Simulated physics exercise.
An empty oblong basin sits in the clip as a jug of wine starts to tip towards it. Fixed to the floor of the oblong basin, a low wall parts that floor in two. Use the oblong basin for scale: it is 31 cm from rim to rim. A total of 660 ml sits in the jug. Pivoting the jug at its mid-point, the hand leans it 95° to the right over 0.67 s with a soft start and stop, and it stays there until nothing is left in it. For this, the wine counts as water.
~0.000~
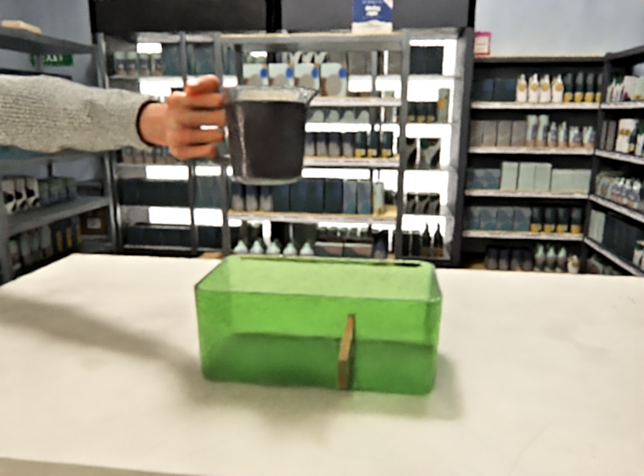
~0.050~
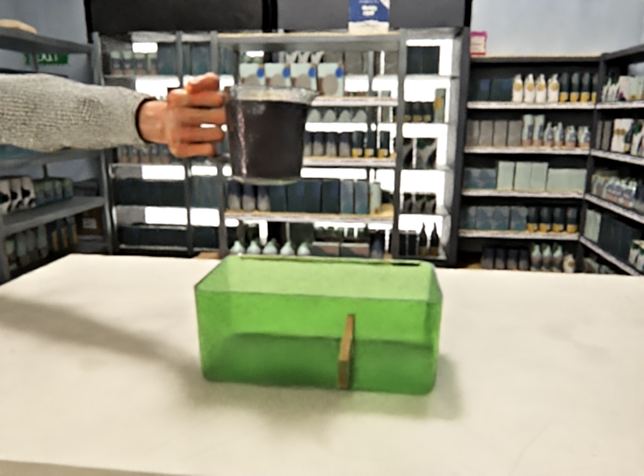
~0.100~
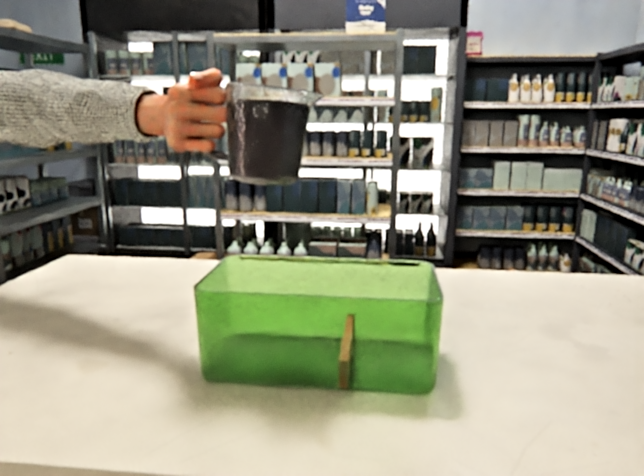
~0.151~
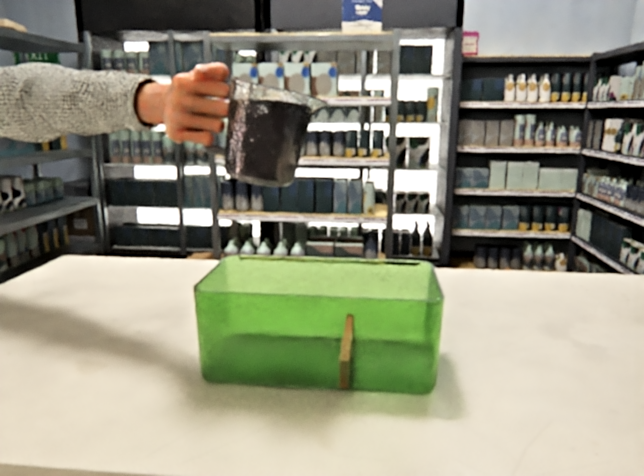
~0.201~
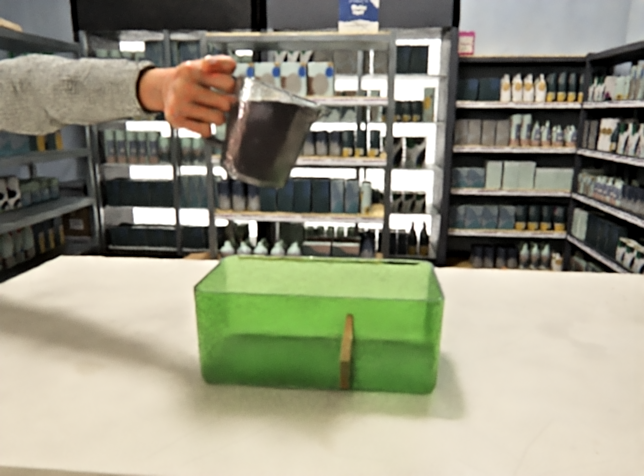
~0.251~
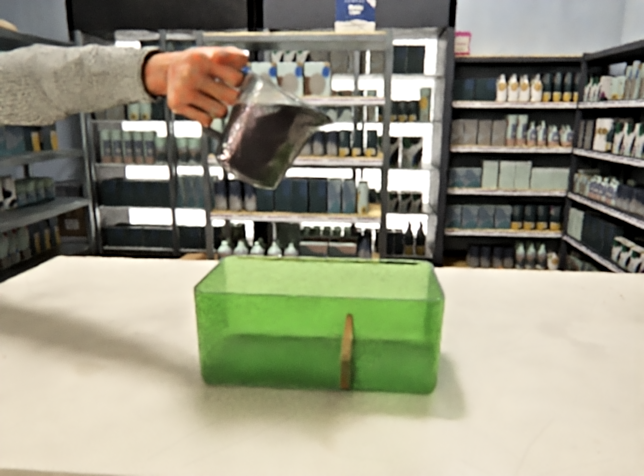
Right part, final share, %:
81 %.
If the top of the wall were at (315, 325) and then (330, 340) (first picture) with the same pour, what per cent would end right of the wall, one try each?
Roughly 90 per cent, then 80 per cent.
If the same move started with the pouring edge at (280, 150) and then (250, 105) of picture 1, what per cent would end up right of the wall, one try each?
Try 1: Approx. 5 %; try 2: Approx. 10 %.
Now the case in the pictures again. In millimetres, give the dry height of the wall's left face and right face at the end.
Roughly 34 mm on the left side and roughly 6 mm on the right.
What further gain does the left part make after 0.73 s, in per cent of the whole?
Roughly 14 percent.
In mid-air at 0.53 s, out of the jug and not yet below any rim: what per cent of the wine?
About 30 per cent.
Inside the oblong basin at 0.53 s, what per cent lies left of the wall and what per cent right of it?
About 0 left, 10 right.
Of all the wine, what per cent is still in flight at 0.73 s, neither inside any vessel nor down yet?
Around 26 per cent of the liquid is in flight.
By 0.53 s the tilt is 85° and 61 per cent is still to pour, 0 is left of the wall and 9 right of it.
By 0.73 s the tilt is 95° and 21 per cent is still to pour, 2 is left of the wall and 51 right of it.
By 0.94 s the tilt is 95° and 6 per cent is still to pour, 11 is left of the wall and 74 right of it.
By 1.17 s the tilt is 95° and 1 per cent is still to pour, 14 is left of the wall and 81 right of it.
At rest 16 per cent lies left of the wall, 81 right of it and 3 outside.
